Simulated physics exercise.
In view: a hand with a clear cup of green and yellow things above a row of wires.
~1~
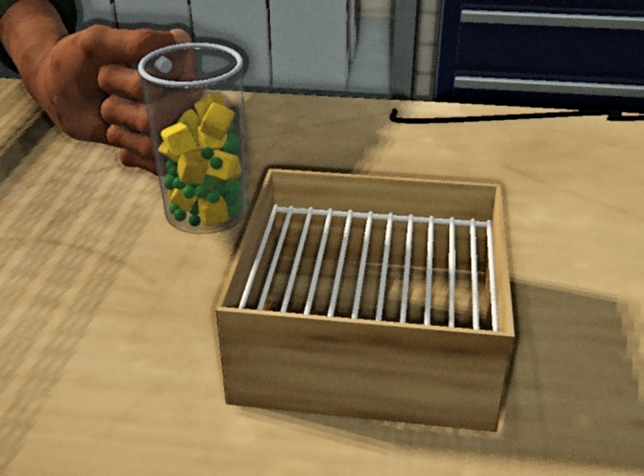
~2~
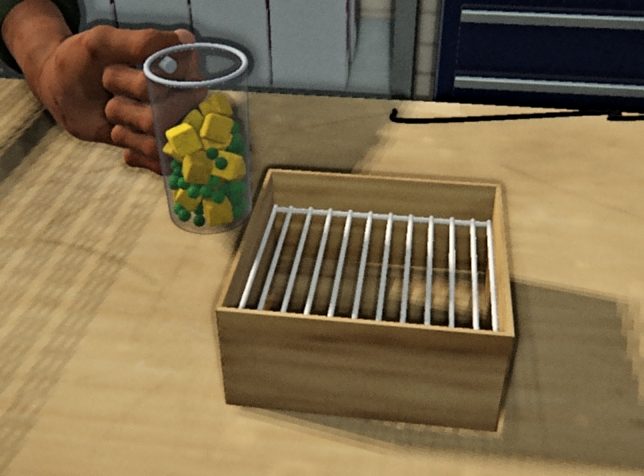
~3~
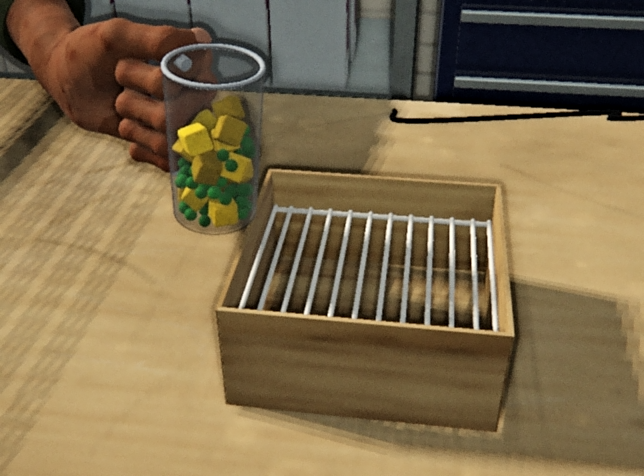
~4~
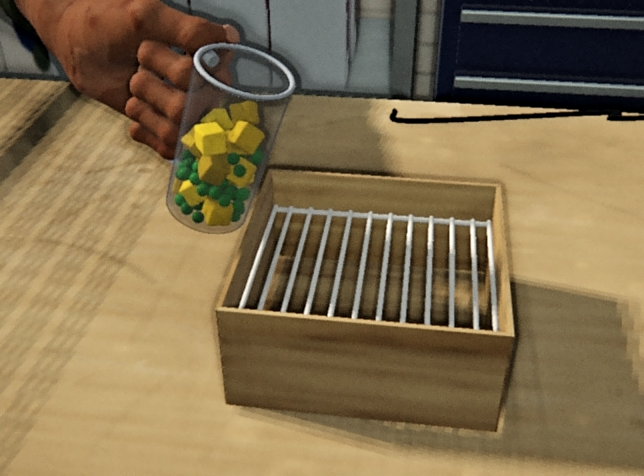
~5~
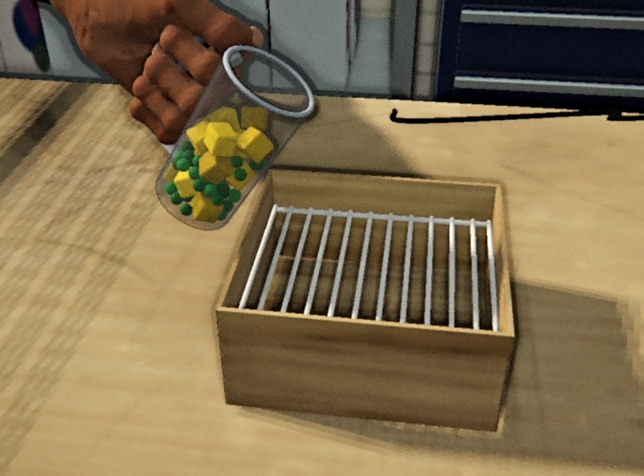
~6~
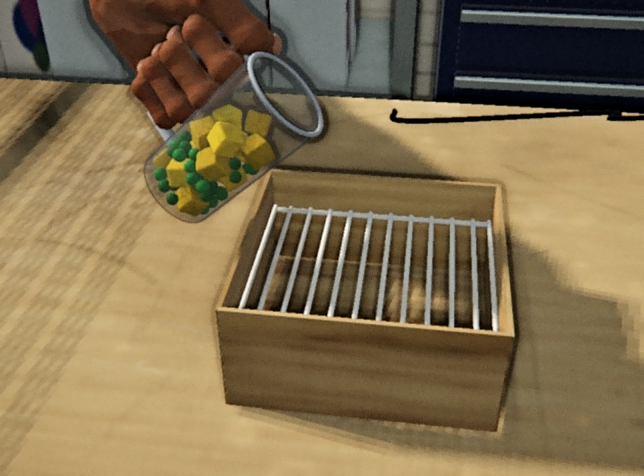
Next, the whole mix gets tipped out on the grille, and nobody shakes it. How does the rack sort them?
Here the green bits end up below, and the yellow bits get caught above.
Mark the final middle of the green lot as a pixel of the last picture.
At about (321, 311).
Then, 0.30 s later than the last frame, green ones, every one in the cup; yellow ones, every one in the cup.
Then, 0.68 s later than the last frame, green ones, every one in the cup; yellow ones, every one in the cup.
Then, 1.09 s later than the last frame, green ones, every one in the cup; yellow ones, the larger part in the cup, about a tenth on or over the wires.
When it is over, green ones, just a few on the wires, almost all under the rack; yellow ones, every one on the wires, not one under the rack.
